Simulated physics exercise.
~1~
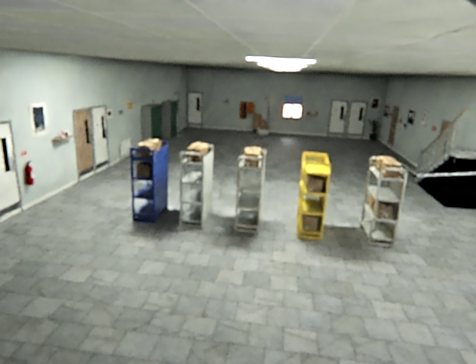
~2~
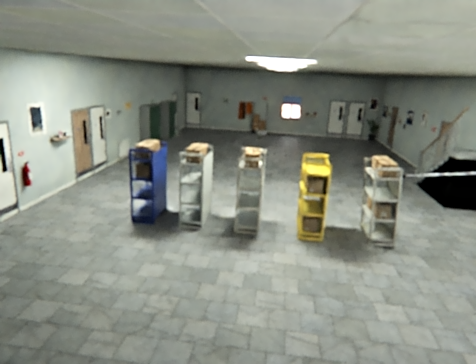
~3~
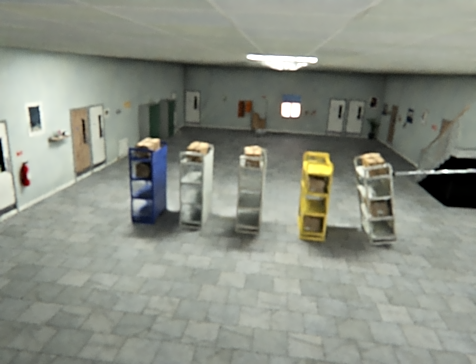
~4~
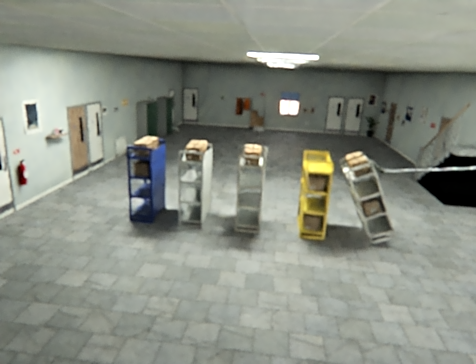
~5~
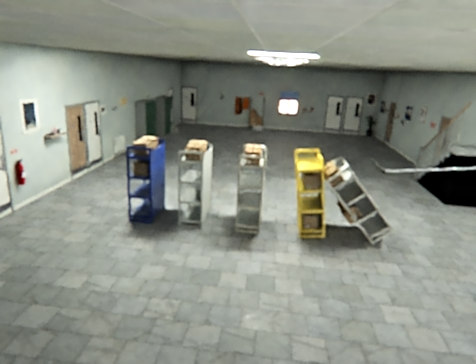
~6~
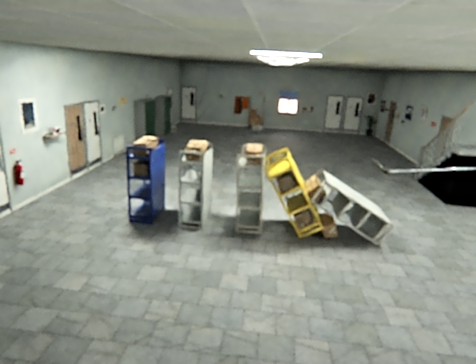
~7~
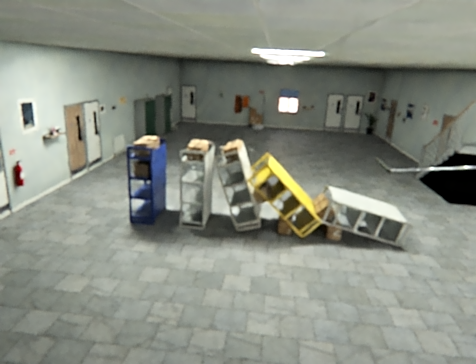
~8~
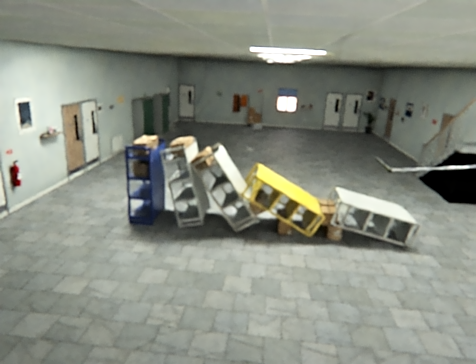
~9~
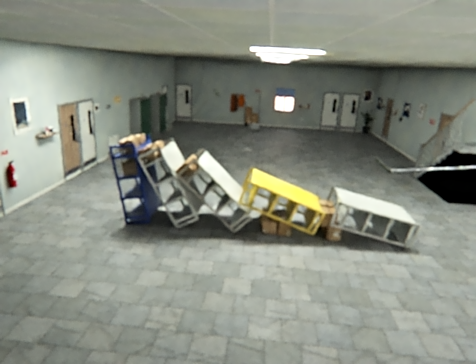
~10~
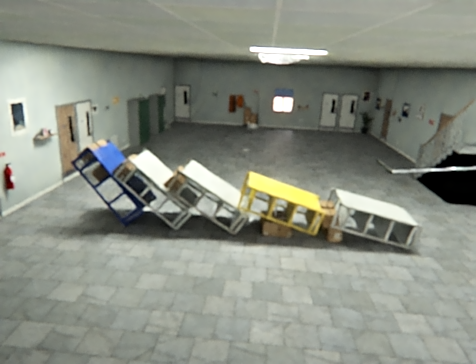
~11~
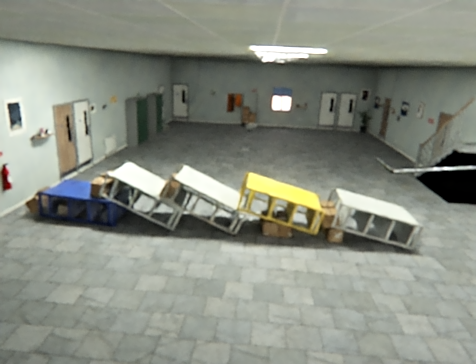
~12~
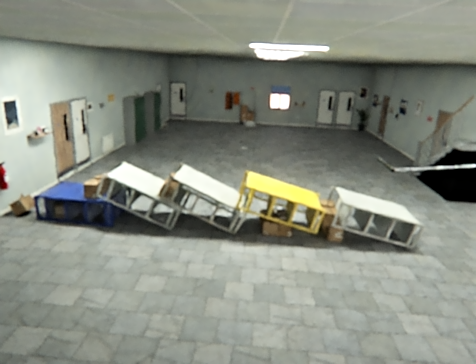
The rightmost of five upright shelving racks tipped left into the yellow one, which knocked over the two pale racks and then the blue one, until all five had toppled, the middle ones leaning on their neighbours, with boxes spilled around them.
